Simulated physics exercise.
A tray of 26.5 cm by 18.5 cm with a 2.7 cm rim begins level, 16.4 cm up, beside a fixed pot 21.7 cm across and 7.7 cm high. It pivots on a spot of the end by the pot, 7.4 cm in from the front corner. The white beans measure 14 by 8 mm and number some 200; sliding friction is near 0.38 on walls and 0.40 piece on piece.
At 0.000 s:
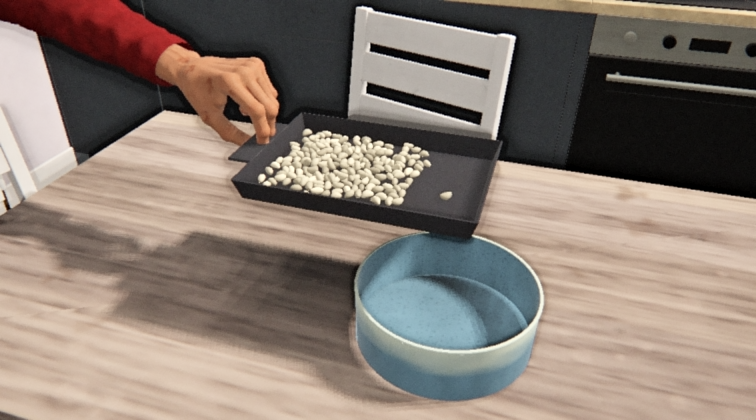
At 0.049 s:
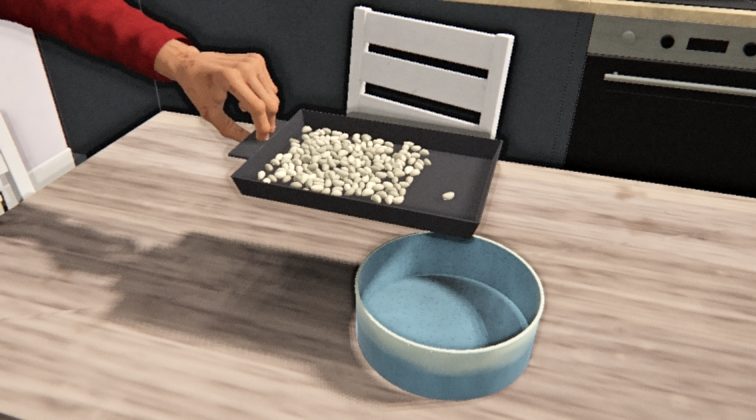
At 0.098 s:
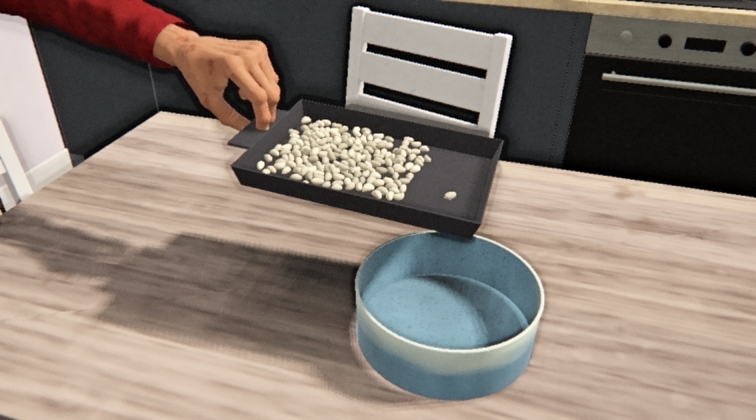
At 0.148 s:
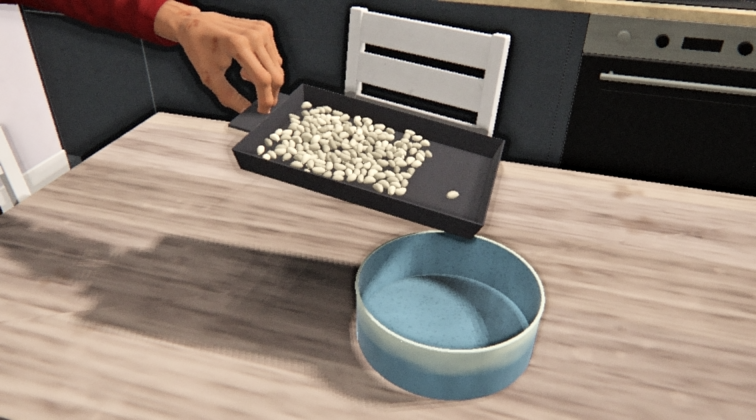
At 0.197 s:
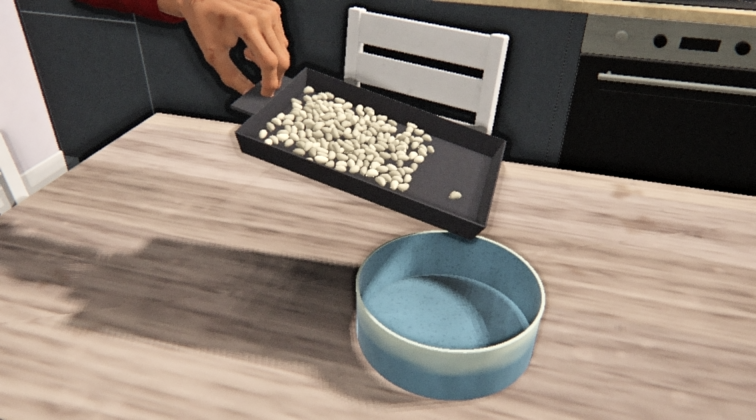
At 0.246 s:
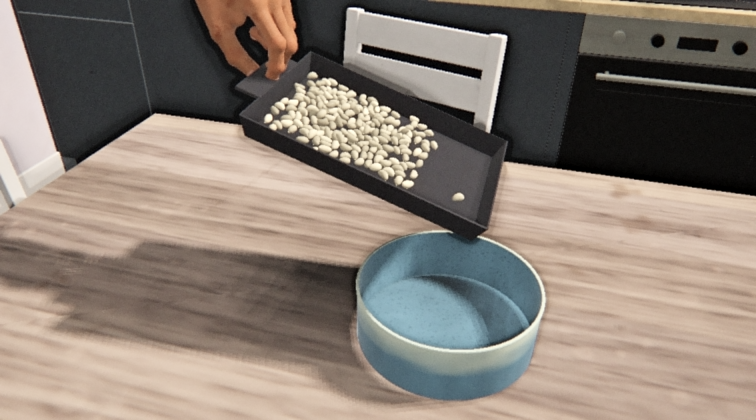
On a wooden kitchen table, a hand tilts a dark tray of white beans toward a blue pot.
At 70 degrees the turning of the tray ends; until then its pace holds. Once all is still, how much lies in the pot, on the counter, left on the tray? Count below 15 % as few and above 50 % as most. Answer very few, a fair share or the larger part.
Pot: A fair share, counter: A fair share, tray: A fair share.
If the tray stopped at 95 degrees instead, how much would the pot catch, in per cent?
It would be near 50 per cent.
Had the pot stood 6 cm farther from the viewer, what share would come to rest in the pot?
In that case some 30 per cent.
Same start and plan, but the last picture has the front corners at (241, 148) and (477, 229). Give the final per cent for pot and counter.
Pot 75, counter 0.
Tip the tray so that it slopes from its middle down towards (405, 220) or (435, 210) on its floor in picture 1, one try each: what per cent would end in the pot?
About 80 and 60 per cent.
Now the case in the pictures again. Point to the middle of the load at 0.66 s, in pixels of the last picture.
Around (486, 184).
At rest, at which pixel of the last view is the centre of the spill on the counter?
Near (613, 325).
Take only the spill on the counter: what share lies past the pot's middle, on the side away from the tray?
About 100 per cent.
Then, at 0.50 s, tilt 45 degrees; the tray holds 100 %, the pot 0 %.
Then, at 0.66 s, tilt 61 degrees; the tray holds 100 %, the pot 0 %.
Then, at 0.95 s, tilt 70 degrees; the tray holds 35 %, the pot 25 %.
At rest (2.4 s), pot 30 %, counter 40 %, tray 35 %.
